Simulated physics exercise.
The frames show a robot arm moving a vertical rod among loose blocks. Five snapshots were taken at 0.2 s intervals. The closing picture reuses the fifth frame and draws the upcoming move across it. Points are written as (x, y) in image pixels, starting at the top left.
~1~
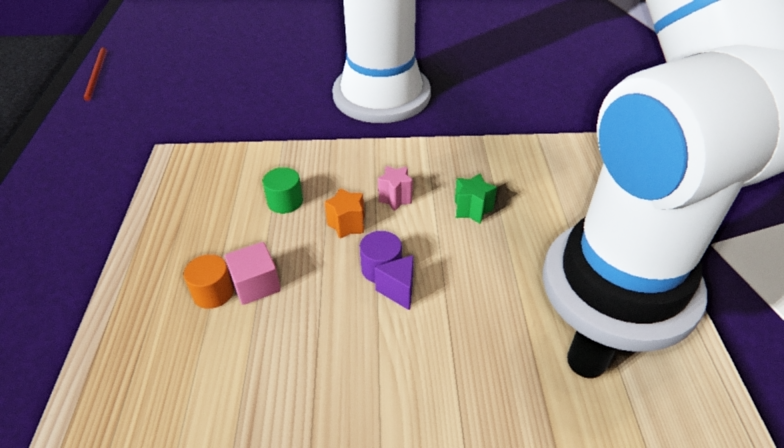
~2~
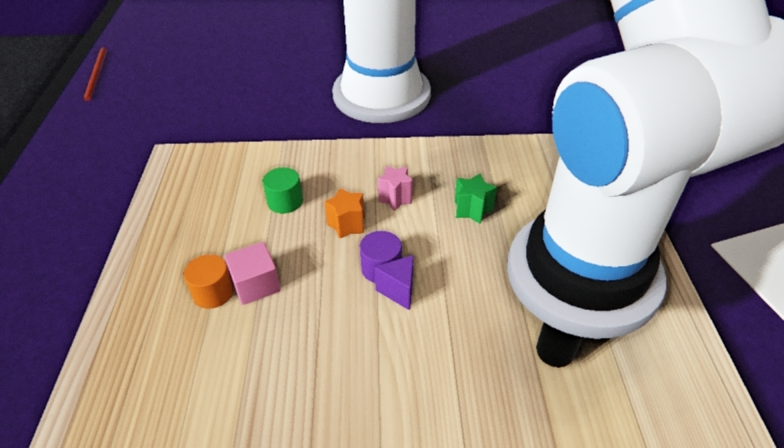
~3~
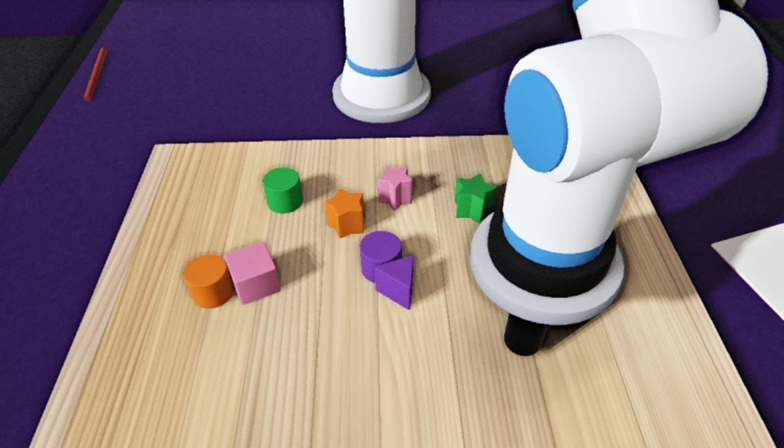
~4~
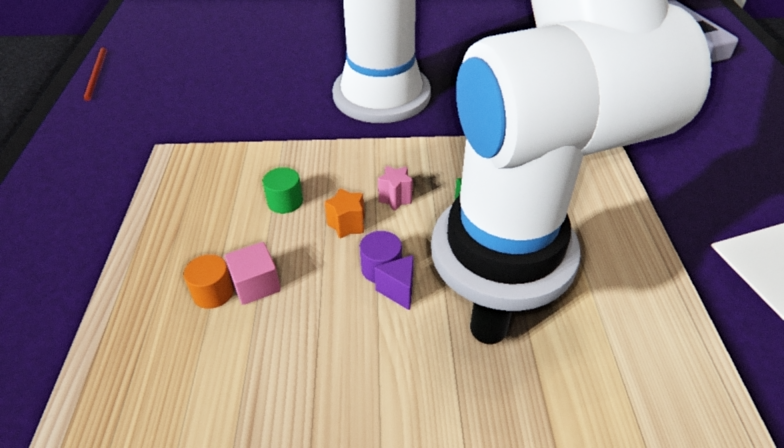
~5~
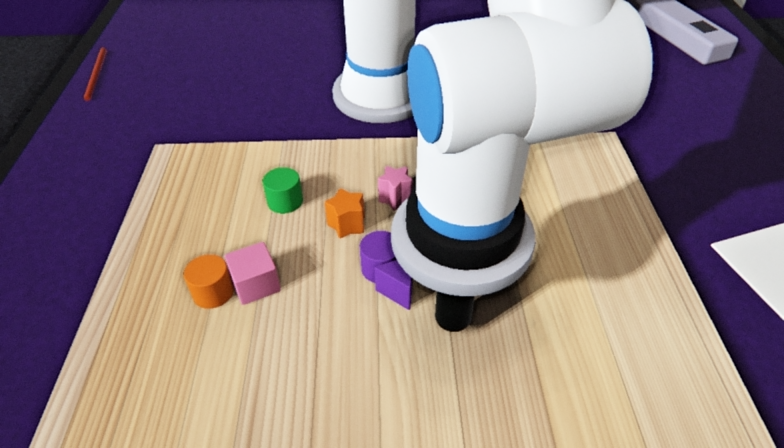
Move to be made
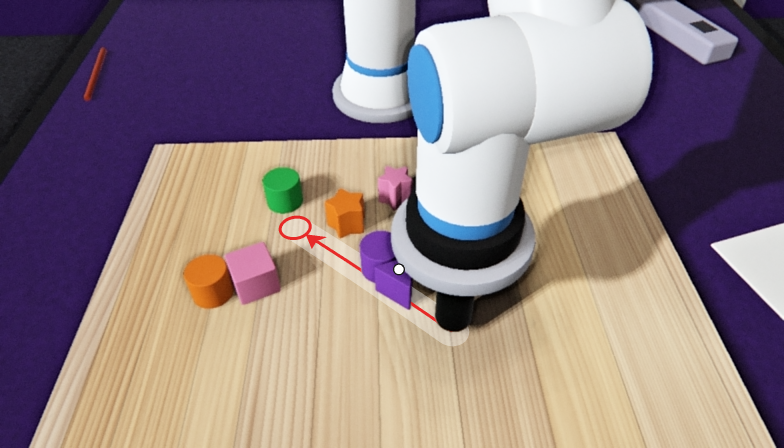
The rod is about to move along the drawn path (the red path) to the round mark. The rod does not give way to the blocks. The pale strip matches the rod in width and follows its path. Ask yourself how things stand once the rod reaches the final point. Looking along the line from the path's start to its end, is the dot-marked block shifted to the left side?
Yes, it checks out.
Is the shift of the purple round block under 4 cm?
In short: No.
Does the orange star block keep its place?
I expect not.
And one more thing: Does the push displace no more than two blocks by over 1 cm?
It seems not.
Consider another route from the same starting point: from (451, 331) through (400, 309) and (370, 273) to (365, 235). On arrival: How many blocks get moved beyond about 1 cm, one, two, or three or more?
Moved: 3 or more.
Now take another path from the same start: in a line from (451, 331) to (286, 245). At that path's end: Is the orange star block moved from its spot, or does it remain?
The push misses it.
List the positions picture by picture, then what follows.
The first frame shows rod's lower end at (586, 363); green round block at (281, 178); orange star block at (345, 201); purple round block at (381, 245); purple triangular piece at (399, 269).
The second frame shows rod at (555, 353); blocks still.
The third frame shows rod at (522, 342); blocks still.
The fourth frame shows rod at (488, 331); blocks still.
The fifth frame shows rod at (453, 319); green round block at (281, 178); orange star block at (345, 201); purple round block at (381, 245); purple triangular piece at (399, 269).
Drawn move, from (451, 331) directly to (295, 228); the dot is on the purple triangular piece.
What follows on the original path. One third of the way, rod at (393, 279); purple round block at (372, 238); purple triangular piece at (362, 264), turned 20° clockwise.
Two thirds of the way, rod at (341, 245); orange star block at (343, 185), turned 15° clockwise; purple round block at (344, 209); purple triangular piece at (323, 255), turned 50° anticlockwise.
At the end, rod at (293, 215); green round block still; orange star block at (346, 174), turned 40° clockwise; purple round block at (332, 195); purple triangular piece at (323, 255), turned 55° anticlockwise.
